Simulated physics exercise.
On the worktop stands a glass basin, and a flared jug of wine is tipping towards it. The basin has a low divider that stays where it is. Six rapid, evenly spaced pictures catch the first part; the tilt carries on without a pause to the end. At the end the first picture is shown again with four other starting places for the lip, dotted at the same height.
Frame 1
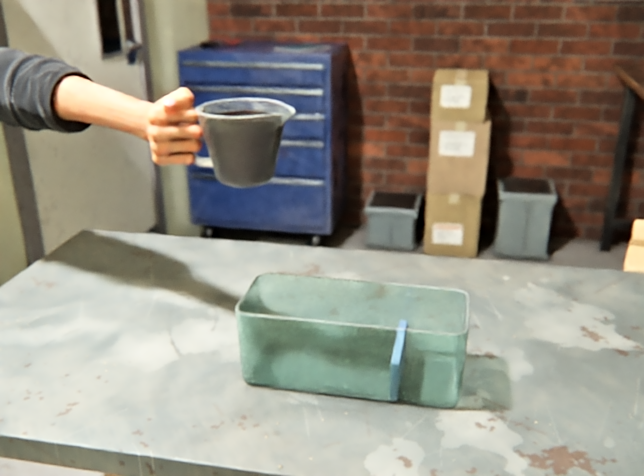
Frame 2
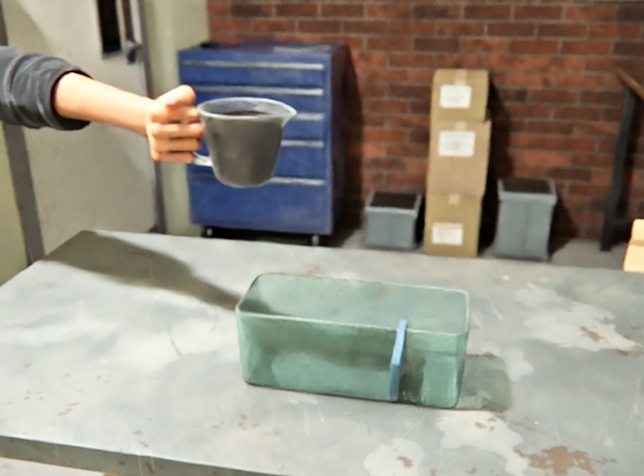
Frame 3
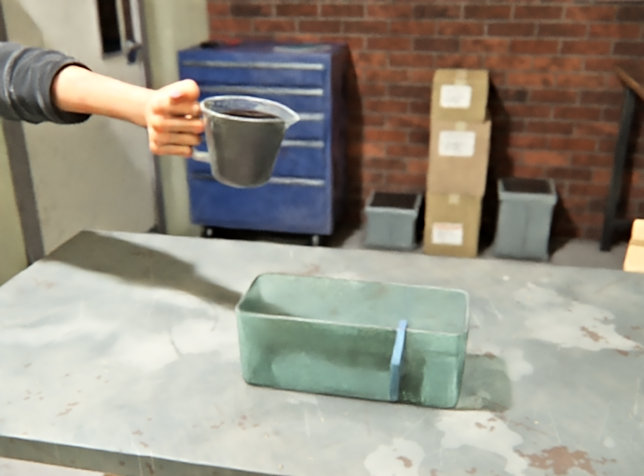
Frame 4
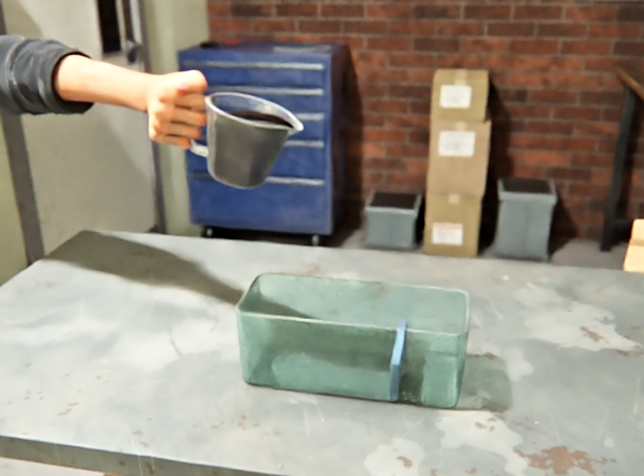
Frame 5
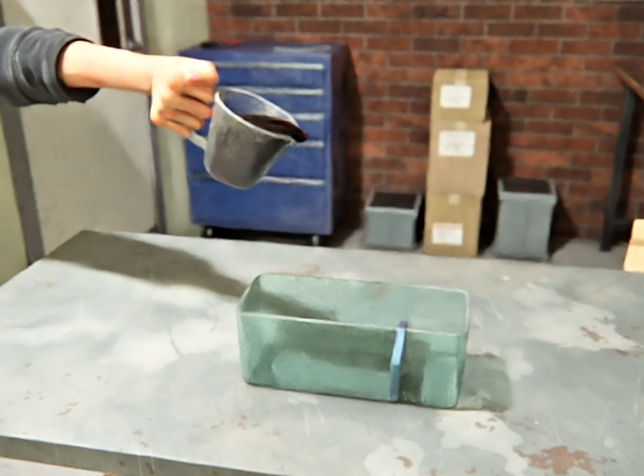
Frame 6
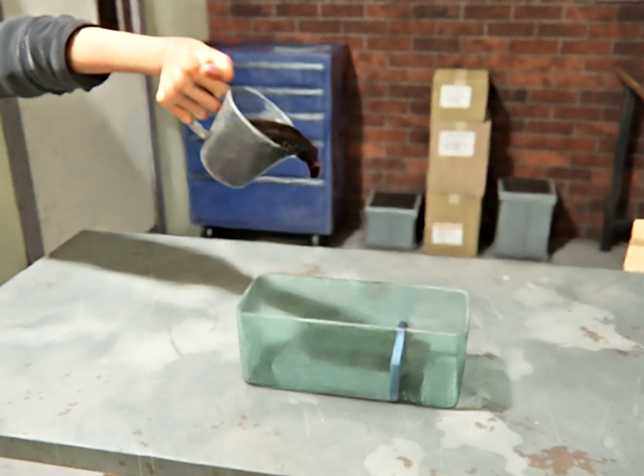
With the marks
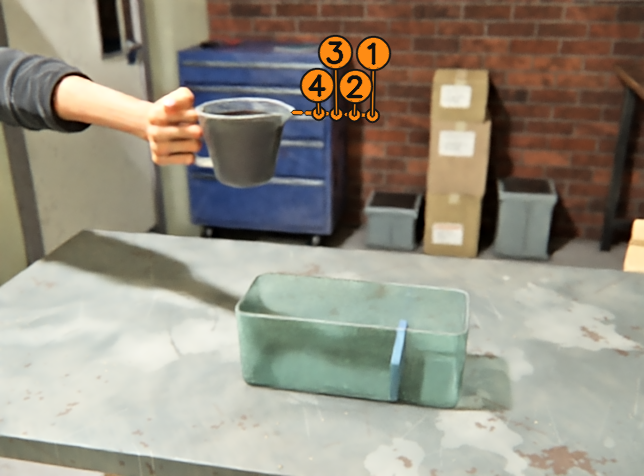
A hand tilts a jug above a glass basin, and dark liquid runs over its lip.
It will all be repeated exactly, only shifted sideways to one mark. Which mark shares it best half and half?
Choose 2.
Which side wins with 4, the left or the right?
The left side.
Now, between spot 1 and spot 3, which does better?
That would be 1.
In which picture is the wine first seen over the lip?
Picture 5.
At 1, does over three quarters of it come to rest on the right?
No.
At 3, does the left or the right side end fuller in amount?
The left side.
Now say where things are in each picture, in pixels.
Upright, lip at (293, 112); basin from (243, 379) to (460, 404); top of the wall at (400, 341); nothing has left yet, in the first frame.
Upright, lip at (294, 114); nothing has left yet, in the second frame.
Tipped about 7°, lip at (297, 119); nothing has left yet, in the third frame.
Tipped about 16°, lip at (301, 128); nothing has left yet, in the fourth frame.
Tipped about 28°, lip at (303, 141); wine is over the lip, down to (303, 141), in the fifth frame.
Tipped about 42°, lip at (303, 155); wine is over the lip, down to (315, 176), in the sixth frame.
In orange, 1 at (372, 115); 2 at (354, 114); 3 at (336, 114); 4 at (318, 113).
For spot 1, about 34 % ends left of the wall and 63 % right of it; 3 % is lost outside.
For spot 2, about 54 % ends left of the wall and 43 % right of it; 4 % is lost outside.
For spot 3, about 75 % ends left of the wall and 18 % right of it; 6 % is lost outside.
For spot 4, about 89 % ends left of the wall and 4 % right of it; 7 % is lost outside.
